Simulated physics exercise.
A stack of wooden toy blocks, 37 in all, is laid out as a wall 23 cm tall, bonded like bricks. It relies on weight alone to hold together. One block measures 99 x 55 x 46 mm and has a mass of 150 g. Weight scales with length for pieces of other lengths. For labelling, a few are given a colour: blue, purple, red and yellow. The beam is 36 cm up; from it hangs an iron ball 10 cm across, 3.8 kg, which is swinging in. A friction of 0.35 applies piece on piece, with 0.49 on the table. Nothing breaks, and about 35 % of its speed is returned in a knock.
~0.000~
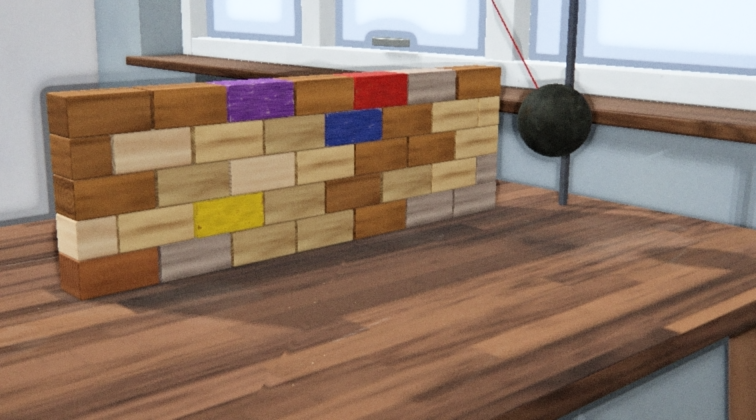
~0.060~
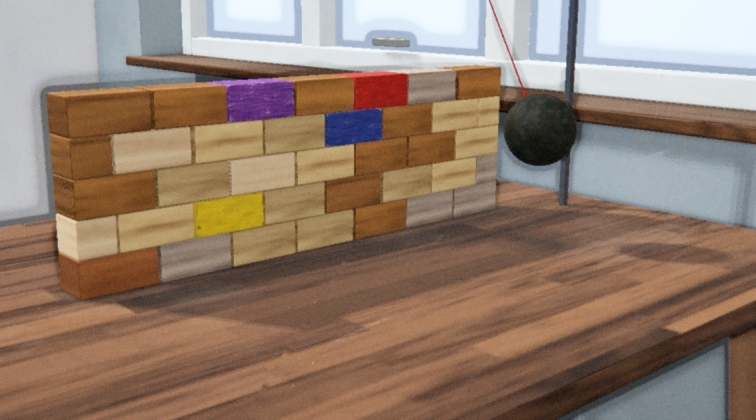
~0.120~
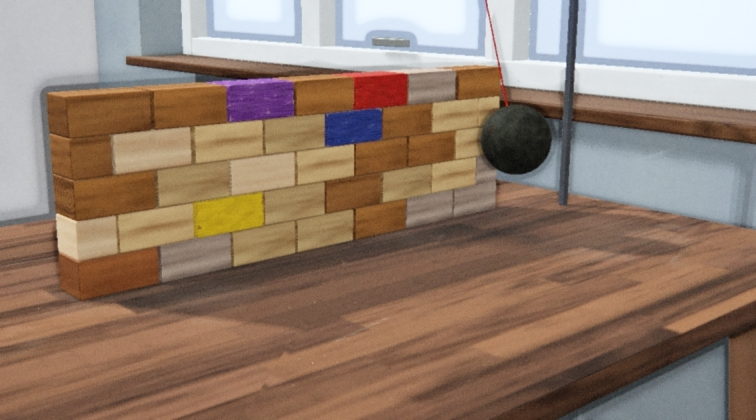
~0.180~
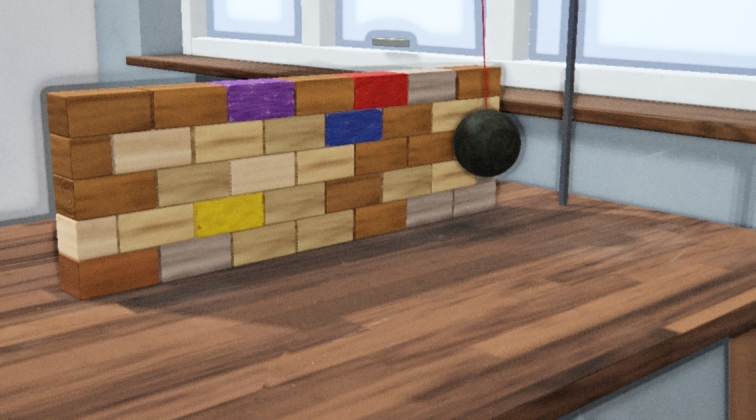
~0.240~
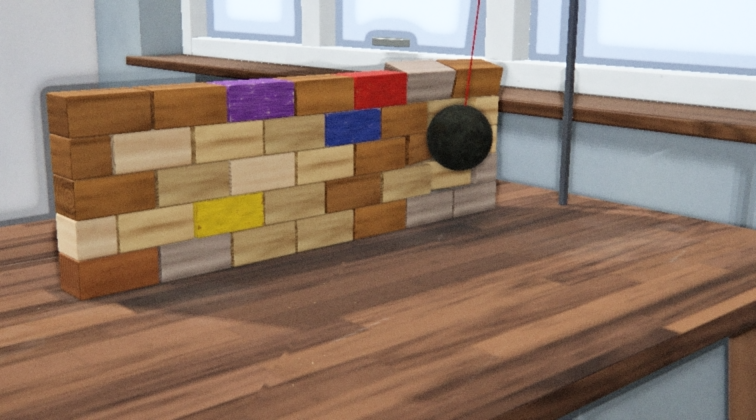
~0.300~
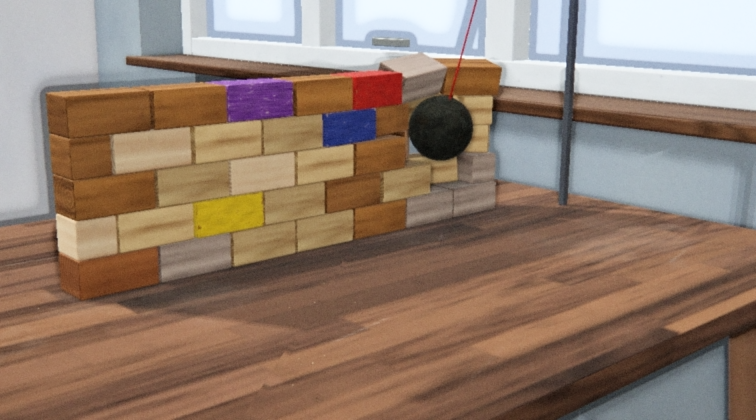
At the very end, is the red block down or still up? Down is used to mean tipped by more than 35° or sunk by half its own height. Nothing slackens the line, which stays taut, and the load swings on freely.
At the very end the red block is down.
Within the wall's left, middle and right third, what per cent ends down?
From the left: 0, then 10, then 70 percent.
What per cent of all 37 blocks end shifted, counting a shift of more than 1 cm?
Displaced: 25 %.
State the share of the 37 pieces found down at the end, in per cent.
Roughly 25 percent.
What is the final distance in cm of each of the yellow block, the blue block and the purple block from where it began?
Shift in cm - yellow: 0; blue: 0; purple: 0.
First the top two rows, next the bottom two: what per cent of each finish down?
From above it's 40%, from below it's 10%.
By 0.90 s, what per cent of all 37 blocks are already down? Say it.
It's 25 percent at that point.
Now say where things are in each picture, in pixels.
In the first frame (each place is the centre of the face we see best), ball (562, 107) line 37° before plumb; red block (383, 92); blue block (356, 127); yellow block (232, 215); all as stacked.
In the second frame, ball (548, 119) line 30° before plumb; red block (383, 92).
In the third frame, ball (525, 135) line 19° before plumb; red block (383, 92).
In the fourth frame, ball (495, 147) line 5° before plumb; red block (383, 92).
In the fifth frame, ball (467, 147) line 8° past plumb; red block (383, 91); steepest lean 15°, the block at (431, 87); 7 have shifted.
In the sixth frame, ball (447, 142) line 19° past plumb; red block (380, 91) moved 6 mm; blue block (353, 127) moved 7 mm; purple block (262, 102); steepest lean 24°, the block at (424, 86); 11 have shifted.
By 0.50 s, line 28° past plumb; 8 of the 37 blocks down; red block tilted 8°.
By 0.90 s, line 29° before plumb; 9 of the 37 blocks down; red block tilted 63°, 12 cm lower.
When it is over (1.8 s), line 20° before plumb; 9 of the 37 blocks down; red block on its side; blue block moved 7 mm; purple block unmoved. In pixels of the last frame, middles, red block near (250, 214), blue block near (339, 125).
